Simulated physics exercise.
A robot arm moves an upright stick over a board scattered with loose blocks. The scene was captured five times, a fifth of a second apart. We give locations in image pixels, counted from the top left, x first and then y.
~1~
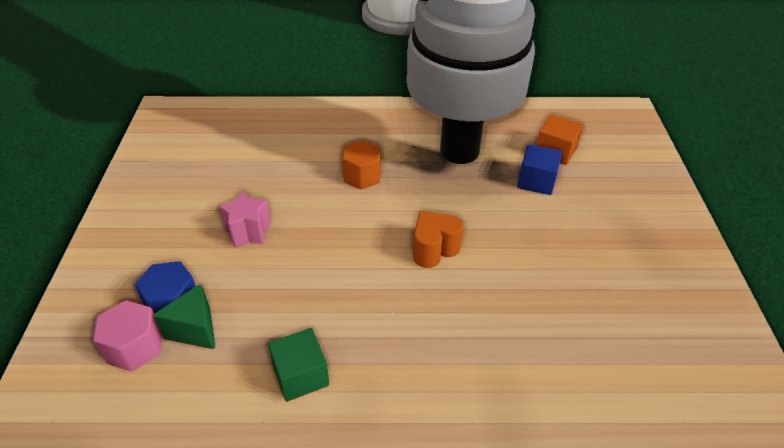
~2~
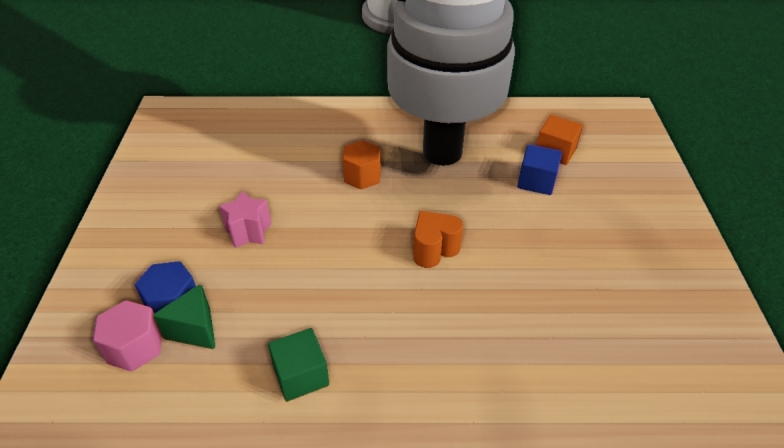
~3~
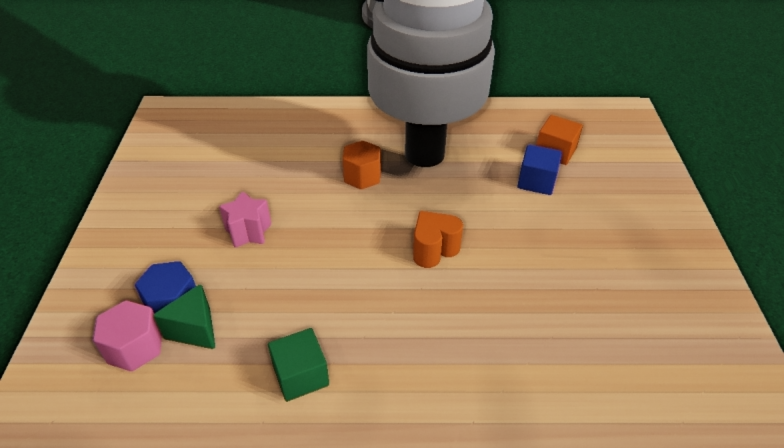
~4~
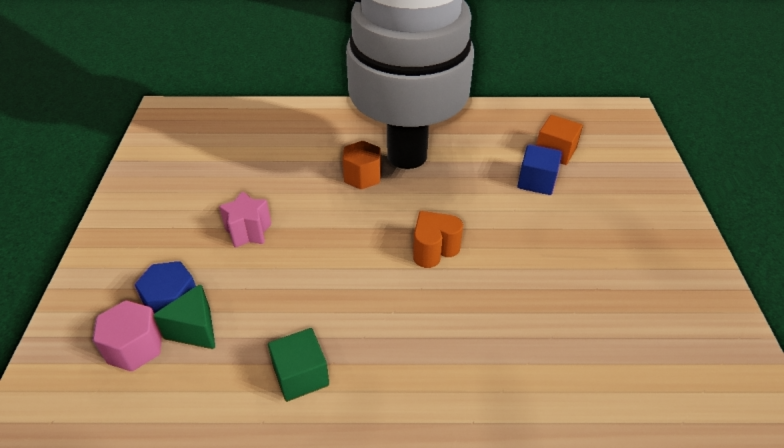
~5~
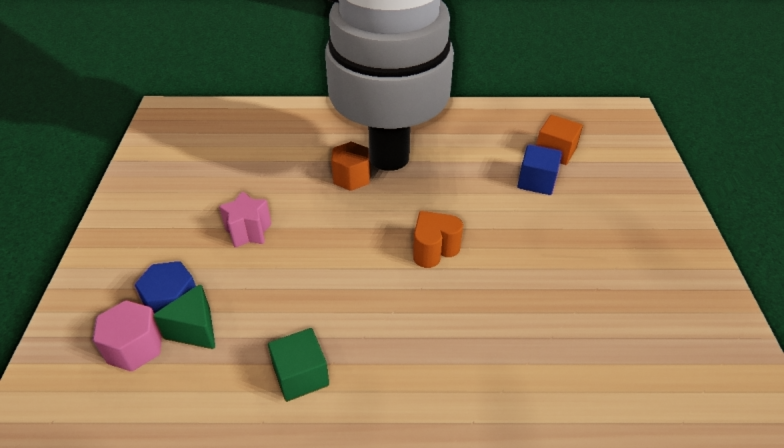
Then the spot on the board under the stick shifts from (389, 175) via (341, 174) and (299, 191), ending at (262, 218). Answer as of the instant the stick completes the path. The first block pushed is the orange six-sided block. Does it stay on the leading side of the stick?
Shed along the way.
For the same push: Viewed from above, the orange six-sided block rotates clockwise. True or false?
True.
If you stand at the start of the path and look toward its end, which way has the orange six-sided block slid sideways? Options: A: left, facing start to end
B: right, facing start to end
Letter B.
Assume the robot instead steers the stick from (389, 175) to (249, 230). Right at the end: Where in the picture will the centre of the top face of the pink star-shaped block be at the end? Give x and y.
My prediction: (198, 224).
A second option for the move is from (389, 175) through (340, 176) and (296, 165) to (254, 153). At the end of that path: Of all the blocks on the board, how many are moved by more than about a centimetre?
I predict one.
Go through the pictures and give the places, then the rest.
The first frame shows lower end of the stick at (460, 152), tops of blocks, pink star-shaped block at (243, 207), orange six-sided block at (362, 152).
The second frame shows stick at (442, 154), blocks as before.
The third frame shows stick at (425, 155), blocks as before.
The fourth frame shows stick at (407, 157), blocks as before.
The fifth frame shows stick at (389, 158), pink star-shaped block at (243, 207), orange six-sided block at (350, 153).
On the path given first. One third of the way, stick at (339, 158); orange six-sided block at (300, 156), turned 20° anticlockwise.
Two thirds of the way, stick at (295, 175); orange six-sided block at (254, 165), turned 15° clockwise.
At the end, stick at (259, 201); pink star-shaped block at (231, 218); orange six-sided block at (242, 168), turned 35° clockwise.
